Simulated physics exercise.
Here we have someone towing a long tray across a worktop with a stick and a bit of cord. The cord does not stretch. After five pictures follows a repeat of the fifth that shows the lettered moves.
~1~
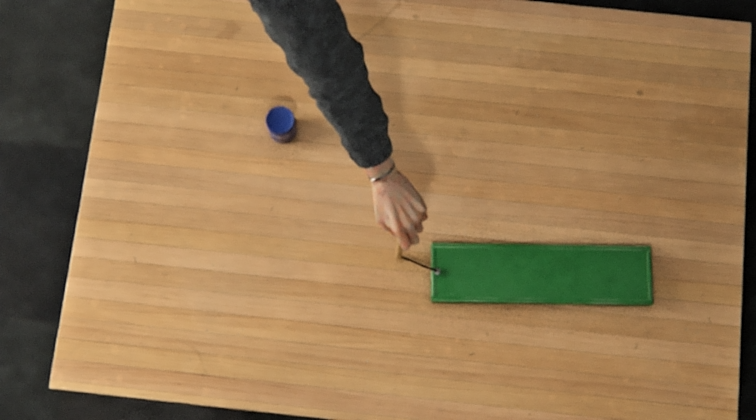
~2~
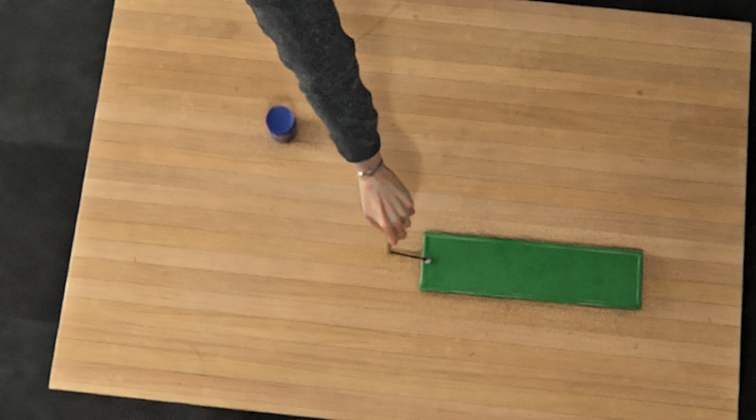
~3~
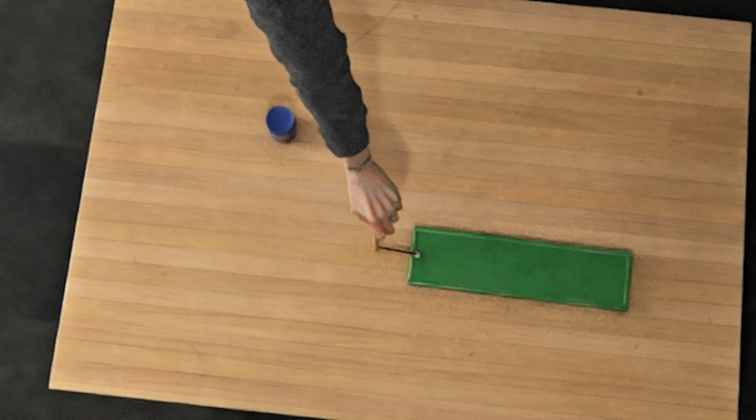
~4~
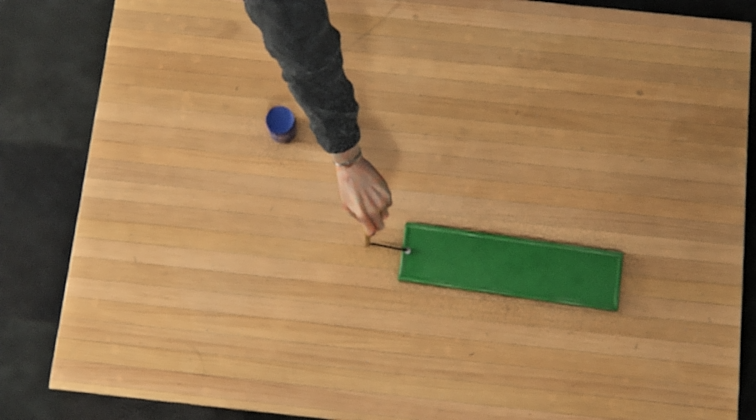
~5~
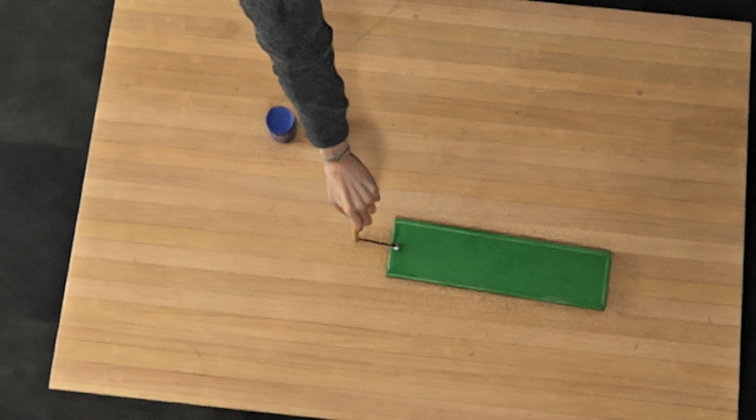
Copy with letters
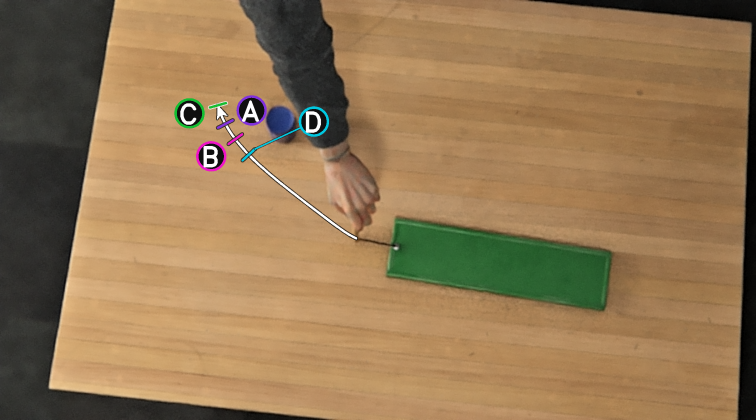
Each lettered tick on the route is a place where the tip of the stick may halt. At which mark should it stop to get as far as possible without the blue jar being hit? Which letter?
D.
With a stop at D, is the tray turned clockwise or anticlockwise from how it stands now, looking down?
Clockwise.
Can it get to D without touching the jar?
For that mark, yes.
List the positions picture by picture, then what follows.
Green tray (542, 274); blue jar (282, 126), in the first frame.
Green tray (532, 270); blue jar (282, 126), in the second frame.
Green tray (520, 267); blue jar (282, 126), in the third frame.
Green tray (511, 266); blue jar (282, 126), in the fourth frame.
Green tray (499, 263); blue jar (282, 126), in the fifth frame.
On the copy, A at (226, 124); B at (235, 139); C at (218, 105); D at (249, 155); the route from (356, 238) via (276, 180) to (218, 105).
On D. First, foot of the stick (317, 212), middle of the tray (456, 251).
Then, foot of the stick (278, 181), middle of the tray (412, 233).
Finally, foot of the stick (249, 155), middle of the tray (377, 216); nothing has been touched.
By contrast, A is too far, the jar has been hit; B is too far, the jar has been hit; C is too far, the jar has been hit.
